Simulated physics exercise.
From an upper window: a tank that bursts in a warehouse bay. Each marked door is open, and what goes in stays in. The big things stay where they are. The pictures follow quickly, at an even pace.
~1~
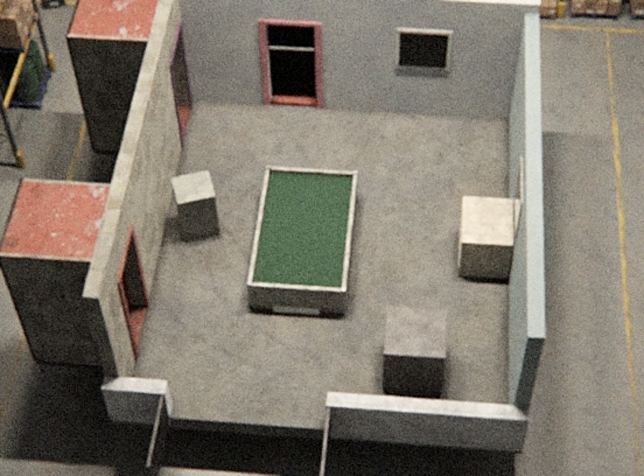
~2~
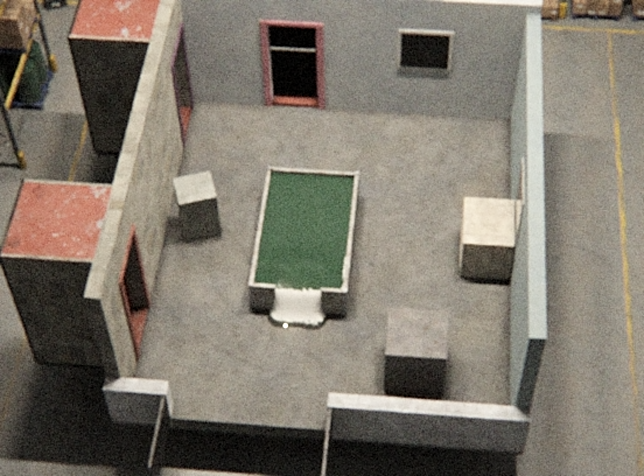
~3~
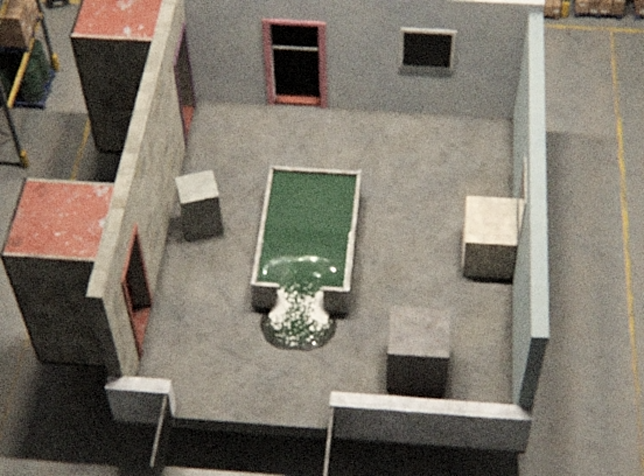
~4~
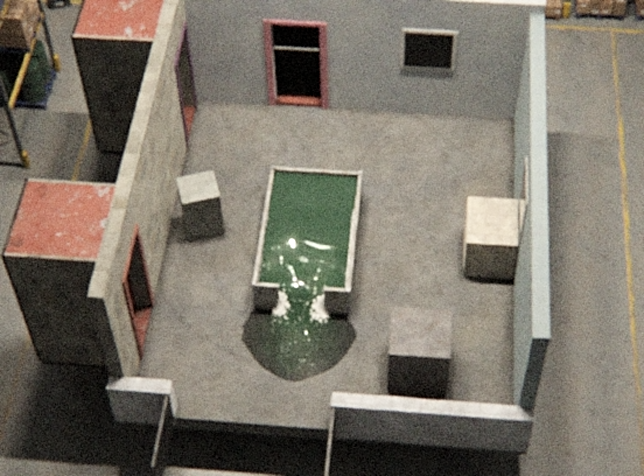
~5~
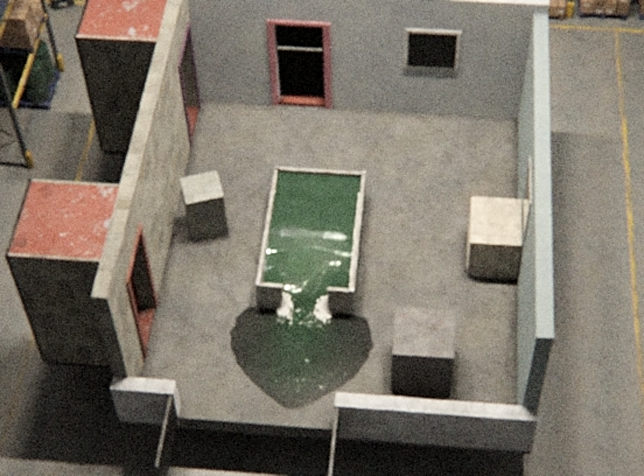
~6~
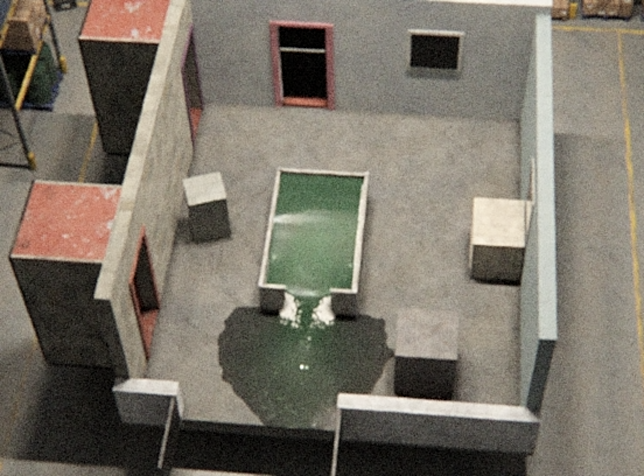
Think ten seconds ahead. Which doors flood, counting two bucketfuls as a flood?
One by one: The purple door stays under that; the red door stays under that; the pink door stays under that.
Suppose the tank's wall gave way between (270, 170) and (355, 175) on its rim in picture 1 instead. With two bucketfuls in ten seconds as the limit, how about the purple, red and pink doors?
My reading: Purple passes that mark, red holds, pink passes that mark.
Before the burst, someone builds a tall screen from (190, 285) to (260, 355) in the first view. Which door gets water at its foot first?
First comes the door marked red.
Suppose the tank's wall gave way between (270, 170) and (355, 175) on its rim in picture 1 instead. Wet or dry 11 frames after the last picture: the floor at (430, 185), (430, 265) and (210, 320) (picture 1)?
One after the other: Not flooded, dry, free of water.
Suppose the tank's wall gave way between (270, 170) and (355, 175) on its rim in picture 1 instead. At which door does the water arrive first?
The pink-painted one.
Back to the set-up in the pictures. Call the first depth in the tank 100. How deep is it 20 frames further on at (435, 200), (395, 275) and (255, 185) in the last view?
Roughly 0, 0 and 0 per cent, in turn.
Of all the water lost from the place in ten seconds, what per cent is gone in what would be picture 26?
Roughly 50 per cent.
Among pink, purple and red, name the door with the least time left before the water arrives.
That is the door marked red.
A moment on, water covers 15 % of the floor; the purple door not reached, the red door not reached, the pink door not reached.
Next, water covers 20 % of the floor; the purple door not reached, the red door not reached, the pink door not reached.
Then, water covers 25 % of the floor; the purple door not reached, the red door wet at the sill, nothing in, the pink door not reached.
Later, water covers 40 % of the floor; the purple door not reached, the red door wet at the sill, nothing in, the pink door not reached.
In the end, water covers 50 % of the floor; the purple door not reached, the red door wet at the sill, nothing in, the pink door not reached.
